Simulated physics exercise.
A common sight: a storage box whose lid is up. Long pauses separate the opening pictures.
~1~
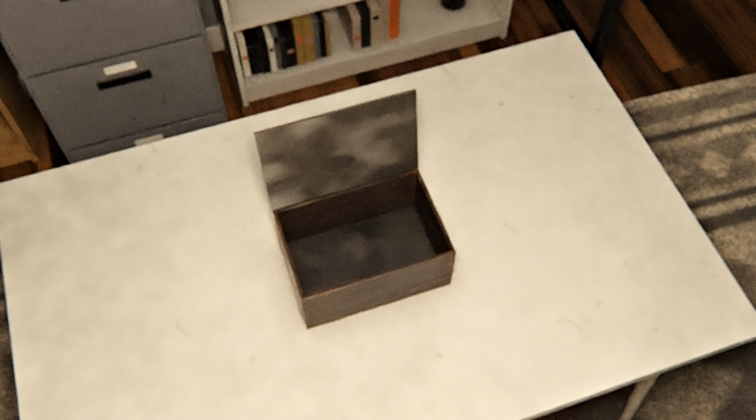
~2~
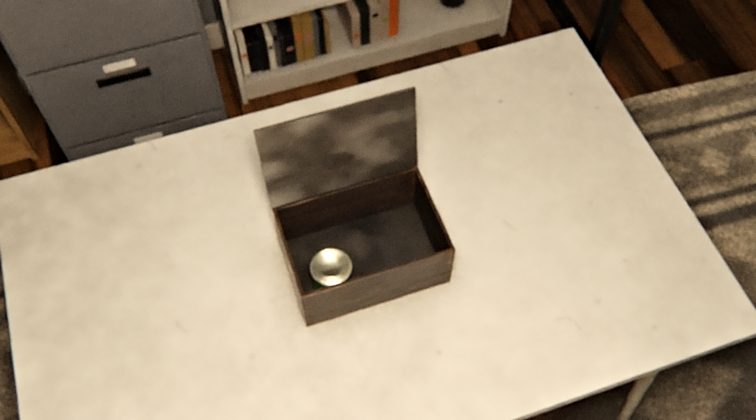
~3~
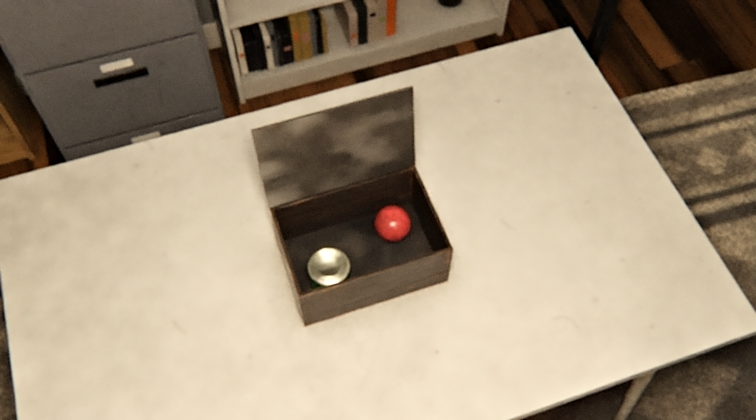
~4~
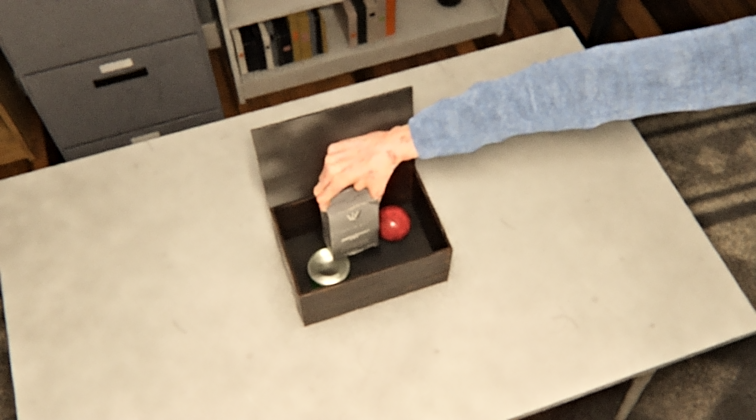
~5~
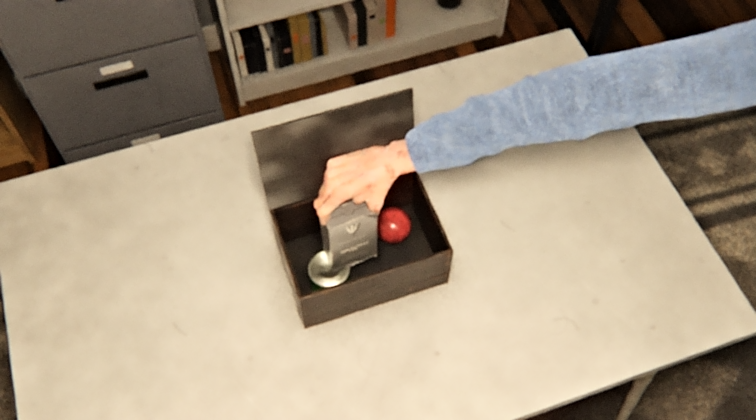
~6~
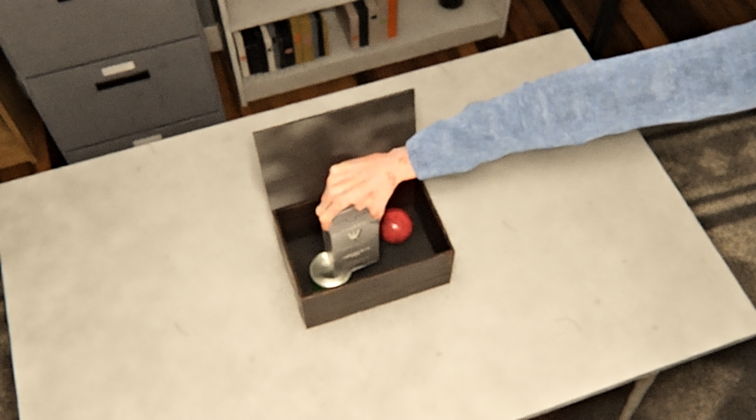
A hand lowers a grey carton into an open box holding a tin and red ball.
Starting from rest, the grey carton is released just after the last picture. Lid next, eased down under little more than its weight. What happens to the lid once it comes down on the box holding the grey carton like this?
It comes down fully.
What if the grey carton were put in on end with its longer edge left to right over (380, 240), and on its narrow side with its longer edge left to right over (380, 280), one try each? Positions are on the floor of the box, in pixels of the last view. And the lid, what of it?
Shut, then open.
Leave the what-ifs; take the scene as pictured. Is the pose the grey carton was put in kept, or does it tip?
Once everything settles, it ends up at a slant.
Then, 0.50 s on from there, grey carton on its side near (391, 245).
Then, 1.30 s on from there, lid 81° above the rim; grey carton on its side near (387, 256).
Then, 1.70 s on from there, lid 46° above the rim; grey carton on its side near (387, 256).
Then, 1.90 s on from there, lid 19° above the rim; grey carton on its side near (387, 256).
In the end, lid shut; toppled in the box, grey carton; the other 2 unmoved. At the end, from the last picture's camera, grey carton near (387, 256).
